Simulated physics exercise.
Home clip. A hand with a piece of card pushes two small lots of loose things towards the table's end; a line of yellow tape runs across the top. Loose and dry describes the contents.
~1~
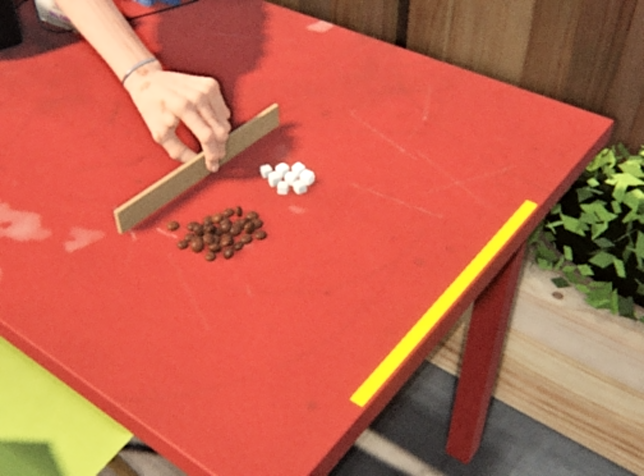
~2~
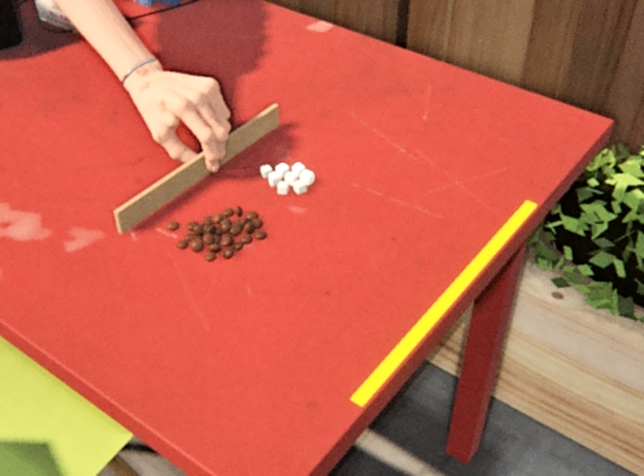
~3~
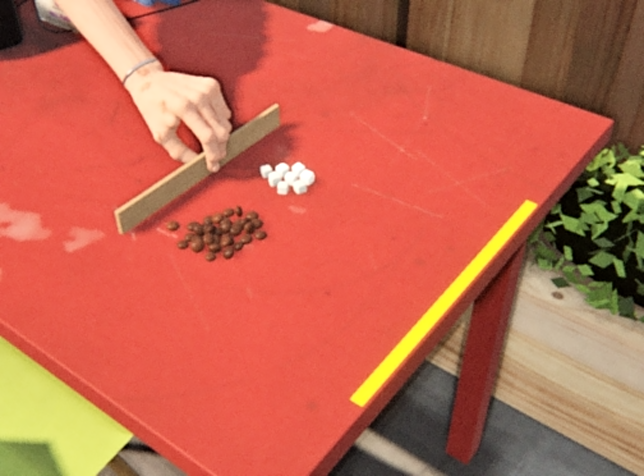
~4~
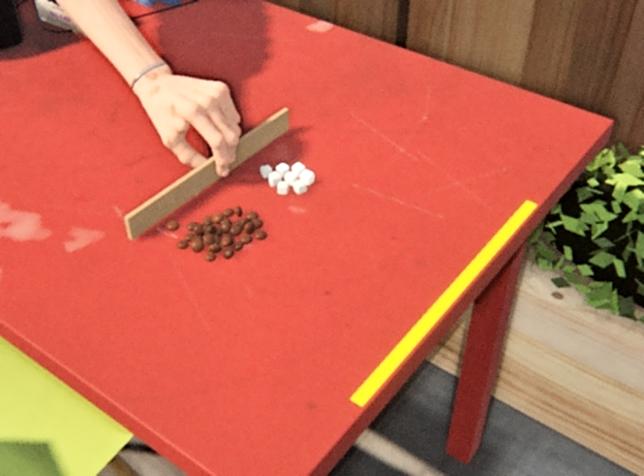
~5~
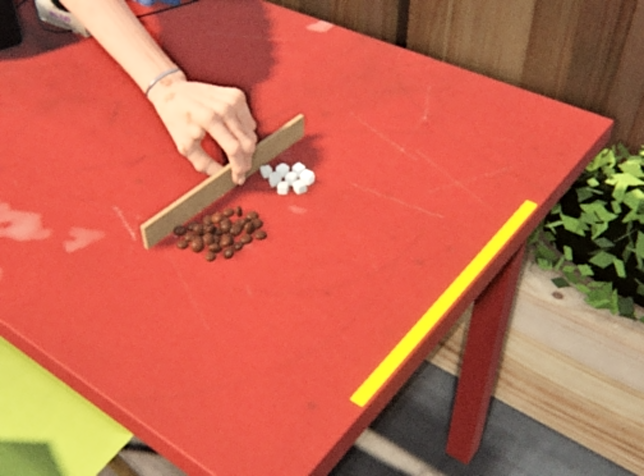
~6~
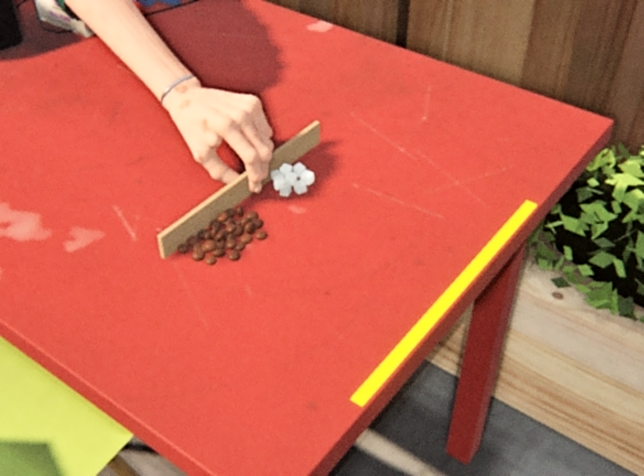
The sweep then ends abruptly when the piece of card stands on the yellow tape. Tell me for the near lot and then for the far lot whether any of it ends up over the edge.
The near lot is partly pushed off, the far lot is partly pushed off.
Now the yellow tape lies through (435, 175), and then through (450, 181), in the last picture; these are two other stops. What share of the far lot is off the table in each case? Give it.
0 and 0 percent.
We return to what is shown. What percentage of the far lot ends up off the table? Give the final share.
It works out to around 100 in a hundred.
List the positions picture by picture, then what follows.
In the first frame, piece of card (131, 213), at rest; yellow tape (524, 212), right by the edge; edge at (461, 300); near lot (218, 232), some flat chocolate drops; far lot (291, 179), a few sugar cubes.
In the second frame, piece of card (131, 213), at rest; far lot (291, 179).
In the third frame, piece of card (132, 213); near lot (218, 232).
In the fourth frame, piece of card (141, 218); far lot (291, 179).
In the fifth frame, piece of card (157, 227); near lot (218, 232), just a few pushed along.
In the sixth frame, piece of card (174, 237); yellow tape (524, 212); edge at (461, 300); near lot (223, 235), roughly a third pushed along; far lot (291, 179), roughly a quarter pushed along.
Then, 0.76 s later than the last frame, piece of card still moving, near (348, 222); near lot all on the table, its front near (343, 302); far lot all on the table, its front near (397, 216).
Then, 1.54 s later than the last frame, piece of card stopped at the yellow tape; near lot almost all over the edge; far lot every one over the edge.
When it is over, piece of card stopped at the yellow tape; near lot almost all over the edge; far lot every one over the edge.
